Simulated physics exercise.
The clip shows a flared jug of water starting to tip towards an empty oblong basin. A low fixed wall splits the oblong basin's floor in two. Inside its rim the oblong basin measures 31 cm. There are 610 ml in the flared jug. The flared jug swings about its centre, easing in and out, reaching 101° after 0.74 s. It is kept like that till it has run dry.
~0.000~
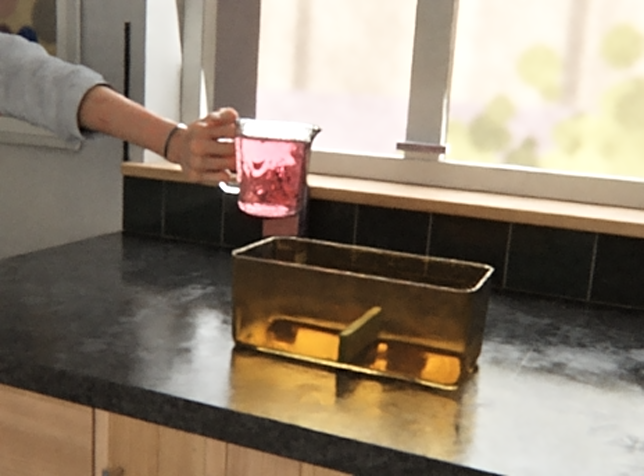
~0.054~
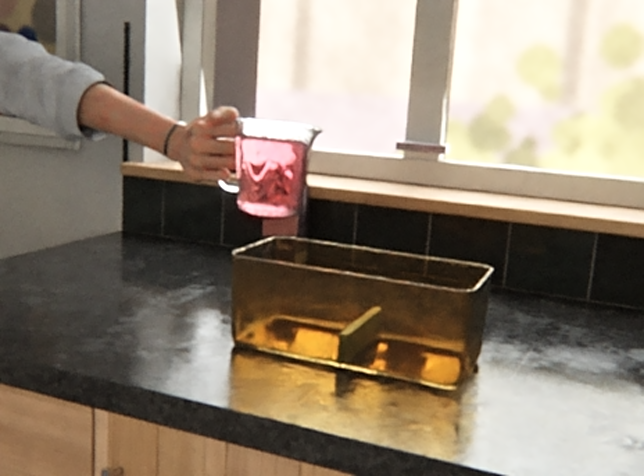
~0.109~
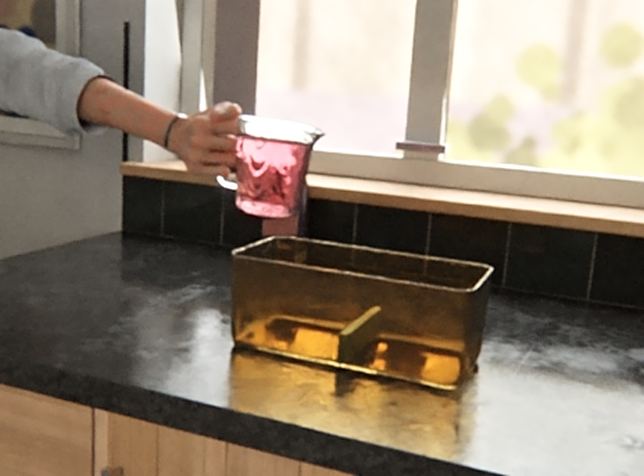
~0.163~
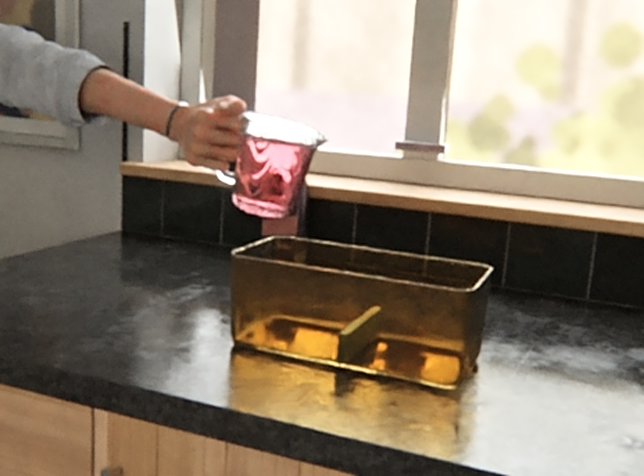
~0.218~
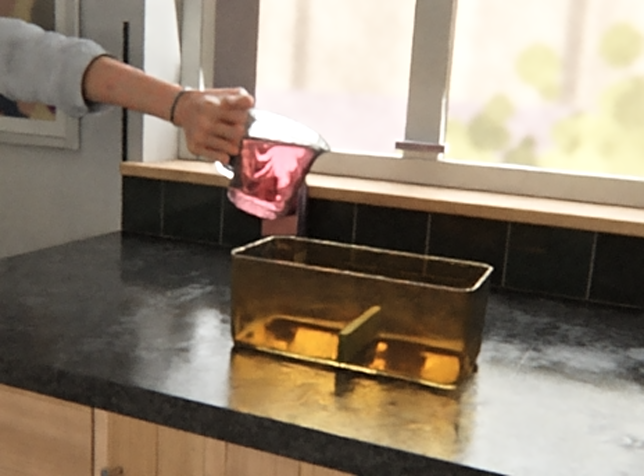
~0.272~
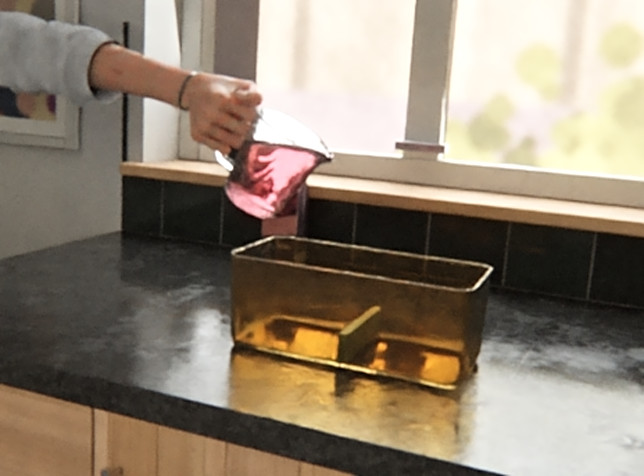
A hand gradually tilts a flared jug of pink liquid rightward above an amber oblong basin.
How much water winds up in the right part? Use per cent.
Roughly 28 per cent is past the wall.
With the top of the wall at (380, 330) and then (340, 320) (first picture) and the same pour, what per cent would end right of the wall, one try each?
In turn about 10 and 80 per cent.
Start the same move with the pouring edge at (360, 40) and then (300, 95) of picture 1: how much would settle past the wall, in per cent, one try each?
First 85, then 10 per cent.
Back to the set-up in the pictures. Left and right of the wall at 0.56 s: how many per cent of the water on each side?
Some 9 per cent left and 12 right.
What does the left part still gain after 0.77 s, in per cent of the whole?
Some 22 per cent.
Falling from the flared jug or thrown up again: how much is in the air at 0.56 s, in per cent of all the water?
Some 20 per cent.
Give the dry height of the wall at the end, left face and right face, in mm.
Left about 20 mm, right about 30 mm.
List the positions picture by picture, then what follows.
In the first picture, it leans 0°; its right rim is at (323, 128); the water meets the walls at (244, 133) and (312, 140); the oblong basin's rim runs from (254, 246) to (484, 281); the wall's top is at (362, 321).
In the second picture, it leans 1°; its right rim is at (323, 129); the water meets the walls at (245, 133) and (311, 140).
In the third picture, it leans 5°; its right rim is at (325, 133); the water meets the walls at (247, 132) and (312, 142).
In the fourth picture, it leans 12°; its right rim is at (328, 140); the water meets the walls at (249, 133) and (316, 144).
In the fifth picture, it leans 20°; its right rim is at (331, 150); the water meets the walls at (250, 137) and (323, 147).
In the sixth picture, it leans 30°; its right rim is at (333, 161); the water meets the walls at (247, 149) and (331, 156); 1 per cent is over the edge.
Then, 0.56 s in, the tilt is 87° and 59 per cent is still to pour, 9 is left of the wall and 12 right of it.
Then, 0.77 s in, the tilt is 101° and 15 per cent is still to pour, 49 is left of the wall and 25 right of it.
Then, 1.00 s in, the tilt is 101° and 2 per cent is still to pour, 69 is left of the wall and 26 right of it.
Then, 1.24 s in, the tilt is 101° and 0 per cent is still to pour, 71 is left of the wall and 28 right of it.
Finally, 71 per cent lies left of the wall, 28 right of it and 1 outside.
